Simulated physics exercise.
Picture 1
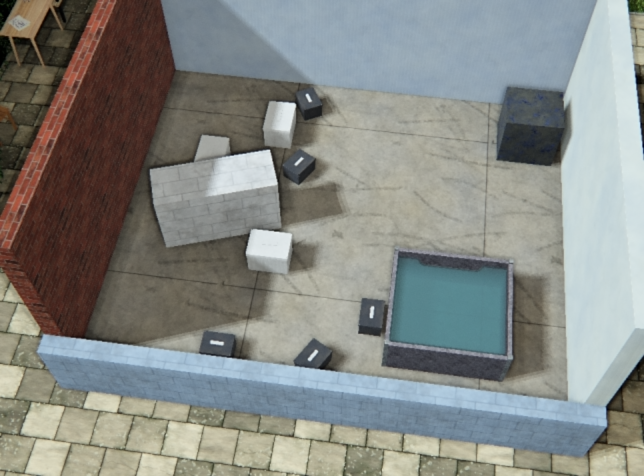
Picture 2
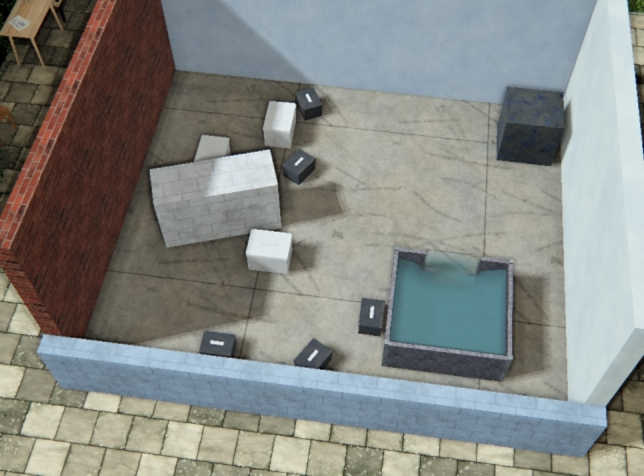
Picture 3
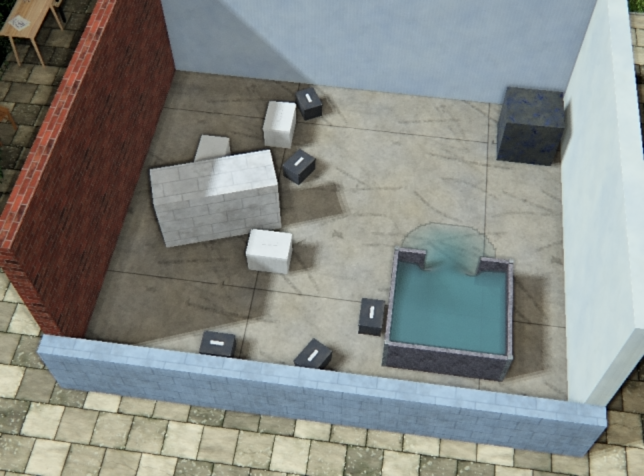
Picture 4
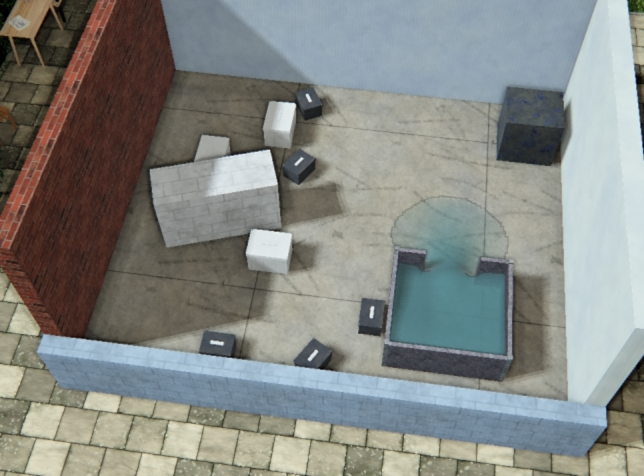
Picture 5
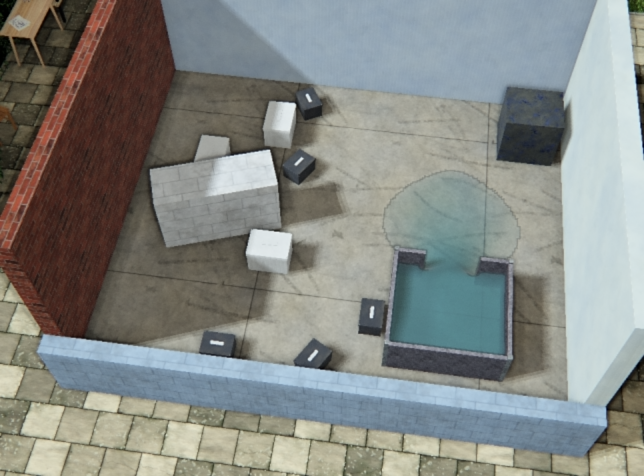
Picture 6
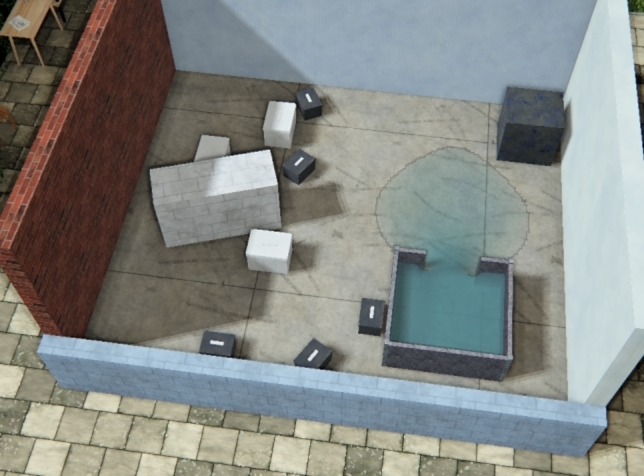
In a walled yard seen from above, a gap opened in the far side of a pool of teal water, and the water fanned out across the concrete while the scattered boxes stayed still.
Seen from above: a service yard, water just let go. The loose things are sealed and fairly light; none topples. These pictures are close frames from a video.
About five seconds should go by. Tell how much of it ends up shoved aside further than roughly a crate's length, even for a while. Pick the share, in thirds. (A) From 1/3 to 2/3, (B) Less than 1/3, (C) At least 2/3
(B) Less than 1/3.
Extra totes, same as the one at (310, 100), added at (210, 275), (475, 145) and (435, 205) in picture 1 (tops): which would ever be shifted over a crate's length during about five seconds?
Listed in sequence, the answers are remains nearby, displaced a stride and displaced a stride.
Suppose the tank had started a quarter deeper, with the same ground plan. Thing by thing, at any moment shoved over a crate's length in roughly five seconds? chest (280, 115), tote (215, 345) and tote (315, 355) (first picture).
First: Goes past it; second: Falls short; third: Falls short.
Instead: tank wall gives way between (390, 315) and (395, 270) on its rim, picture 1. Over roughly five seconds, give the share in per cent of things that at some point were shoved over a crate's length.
My estimate is some 50 per cent of them.
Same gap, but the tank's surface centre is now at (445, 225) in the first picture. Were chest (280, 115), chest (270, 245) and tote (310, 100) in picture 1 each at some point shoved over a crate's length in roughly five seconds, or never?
In turn: Beyond that mark, under that mark, beyond that mark.
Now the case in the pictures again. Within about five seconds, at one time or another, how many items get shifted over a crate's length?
1.
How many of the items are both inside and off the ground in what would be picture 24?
I make it 0 of them.
A moment on, 0 of 8 are well off their spots; 0 afloat.
Next, 0 of 8 are well off their spots; 0 afloat.
Later, 0 of 8 are well off their spots; 0 afloat.
In the end, 1 of 8 are well off their spots, and 1 have been at some point; 0 afloat.
